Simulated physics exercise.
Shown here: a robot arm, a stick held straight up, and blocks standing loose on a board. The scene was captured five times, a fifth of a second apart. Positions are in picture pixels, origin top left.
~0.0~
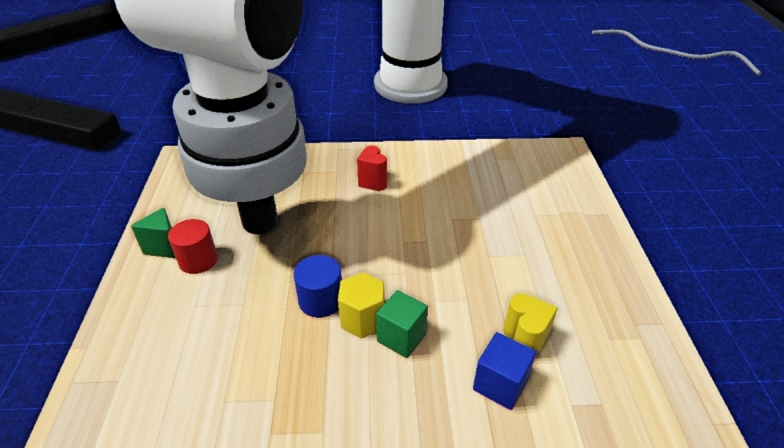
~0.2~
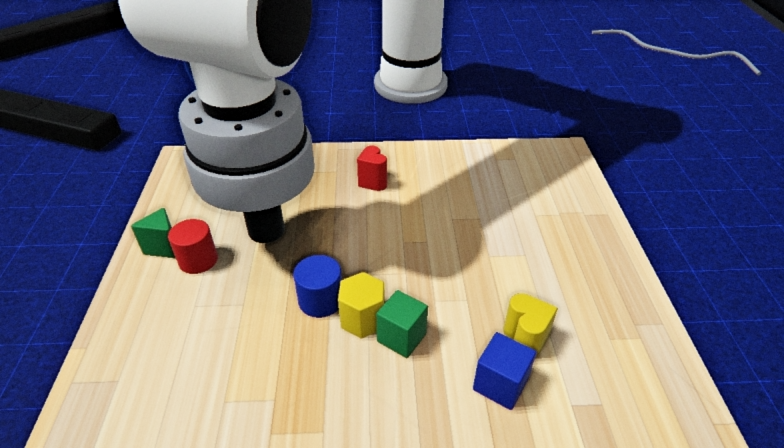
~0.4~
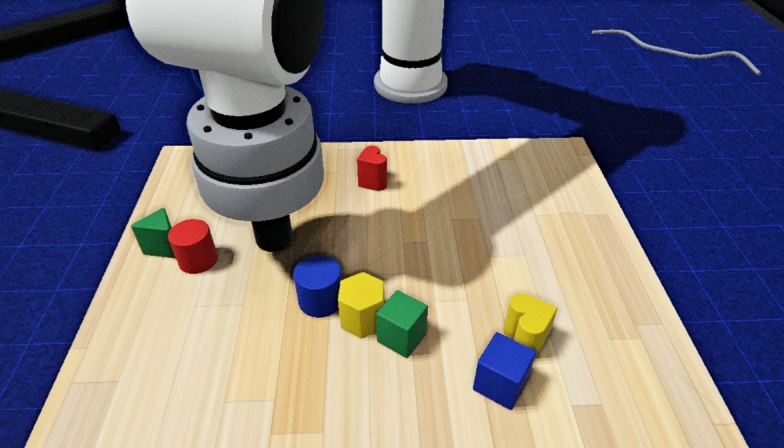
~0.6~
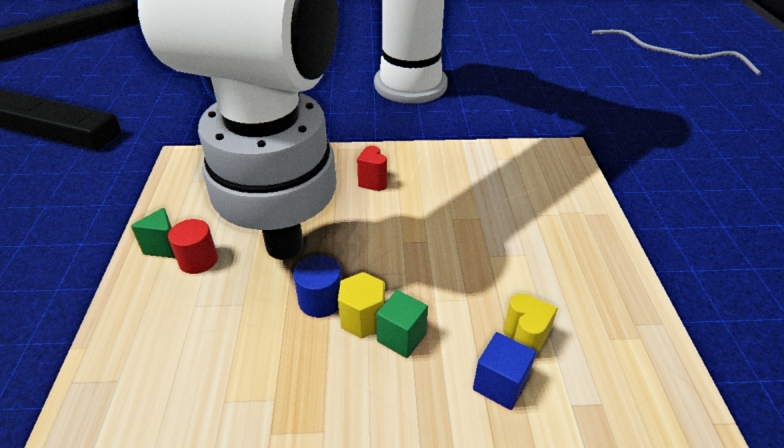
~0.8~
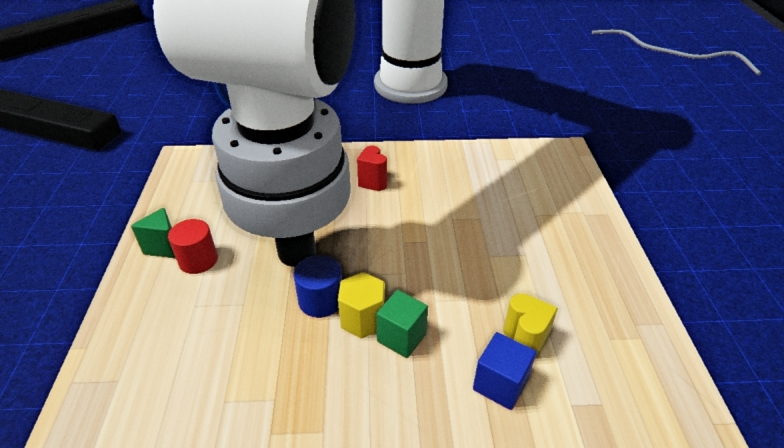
A robot arm moves its black stick rightward and nearer to the blue round block.
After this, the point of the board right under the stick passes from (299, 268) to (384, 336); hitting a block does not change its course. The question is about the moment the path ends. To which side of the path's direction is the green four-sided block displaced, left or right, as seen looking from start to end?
Moves left.
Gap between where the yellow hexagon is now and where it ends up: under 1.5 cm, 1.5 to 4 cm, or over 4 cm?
Its final spot will lie more than 4 cm from the current one.
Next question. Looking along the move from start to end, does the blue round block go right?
My answer is yes.
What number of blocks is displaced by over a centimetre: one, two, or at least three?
It should be three or more, as far as I can tell.
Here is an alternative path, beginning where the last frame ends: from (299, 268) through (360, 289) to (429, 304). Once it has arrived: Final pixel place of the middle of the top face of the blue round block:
My estimate: (328, 288).
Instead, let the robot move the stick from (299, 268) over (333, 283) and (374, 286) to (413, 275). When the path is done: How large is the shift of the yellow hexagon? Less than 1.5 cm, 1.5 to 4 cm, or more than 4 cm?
Displacement: 1.5 to 4 cm.
The first path, step by step. One third of the way, stick (324, 276); blue round block (325, 293); yellow hexagon (371, 305), turned 40° anticlockwise; green four-sided block (413, 313).
Two thirds of the way, stick (353, 299); blue round block (324, 314); yellow hexagon (376, 312), turned 55° anticlockwise; green four-sided block (419, 315), turned 25° anticlockwise.
At the end, stick (384, 323); blue round block (325, 316); yellow hexagon (400, 343), turned 50° anticlockwise; green four-sided block (441, 322), turned 55° anticlockwise.
